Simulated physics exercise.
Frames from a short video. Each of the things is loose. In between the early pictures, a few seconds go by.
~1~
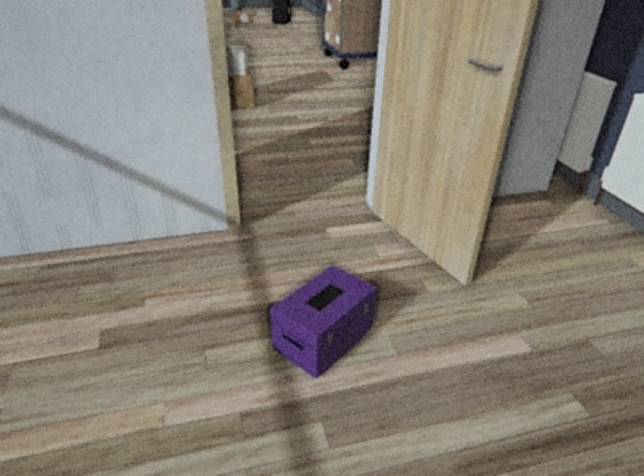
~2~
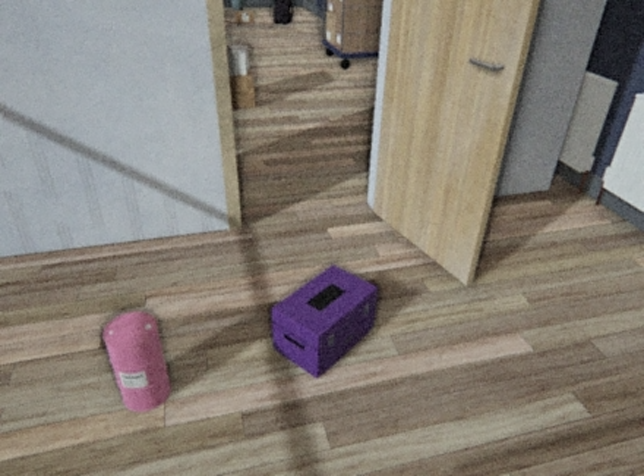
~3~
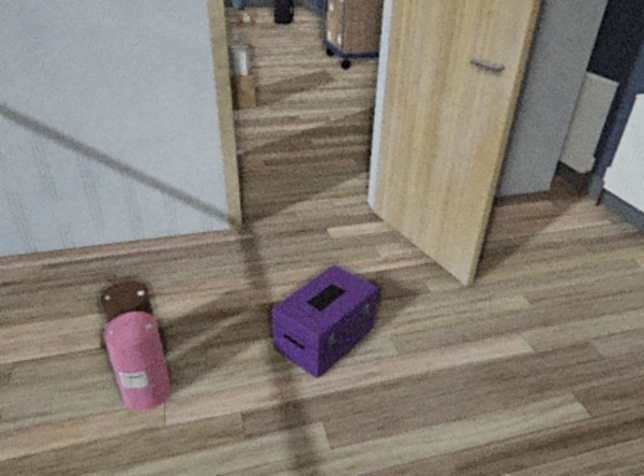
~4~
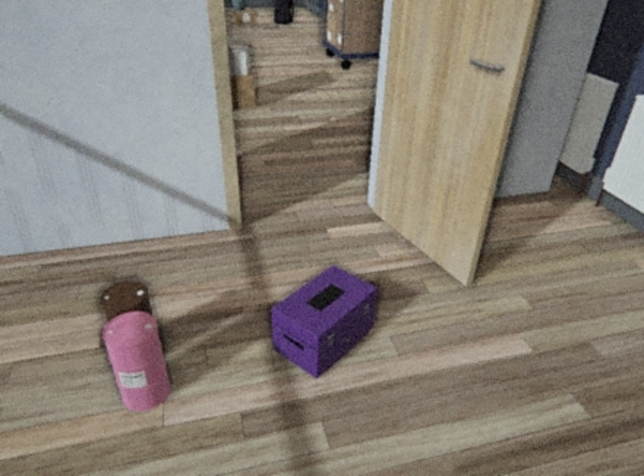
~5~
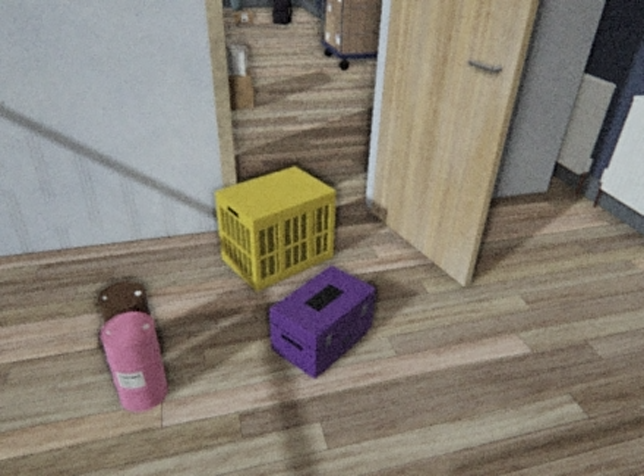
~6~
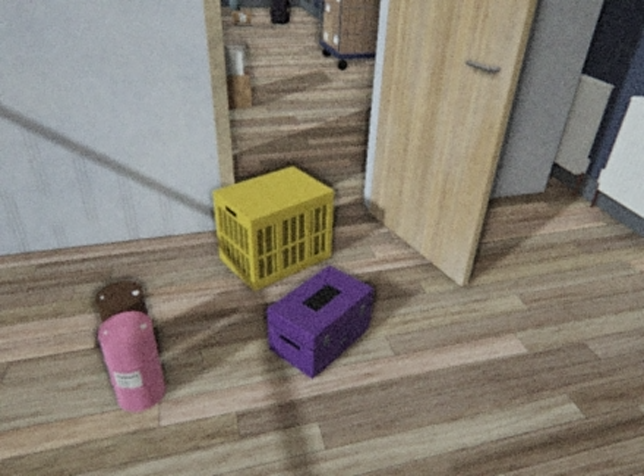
On a wood-patterned floor by a wide-open door, a purple box sits still as a pink canister appears at left, then a dark brown object behind it, and finally a yellow crate near the doorway; the door stays still.
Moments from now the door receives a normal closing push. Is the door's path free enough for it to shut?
No.
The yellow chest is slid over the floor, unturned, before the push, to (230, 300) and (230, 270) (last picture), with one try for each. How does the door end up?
Swings all the way; Held up partway.
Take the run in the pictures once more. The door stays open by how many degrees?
Some 45°.
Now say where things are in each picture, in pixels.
The first picture shows door wide open and still; purple toolbox (325, 319).
The second picture shows door wide open and still; pink canister (139, 363); purple toolbox (326, 318).
The third picture shows door wide open and still; pink canister (139, 362).
The fourth picture shows door wide open and still; purple toolbox (325, 319).
The fifth picture shows door wide open and still; pink canister (137, 363); purple toolbox (324, 319).
The sixth picture shows door wide open and still; yellow chest (275, 226).
Then, 0.70 s on from there, door 84° open.
Then, 1.10 s on from there, door 64° open.
In the end, door 47° open; all 4 unmoved. At the end, from the last picture's camera, yellow chest near (274, 226).
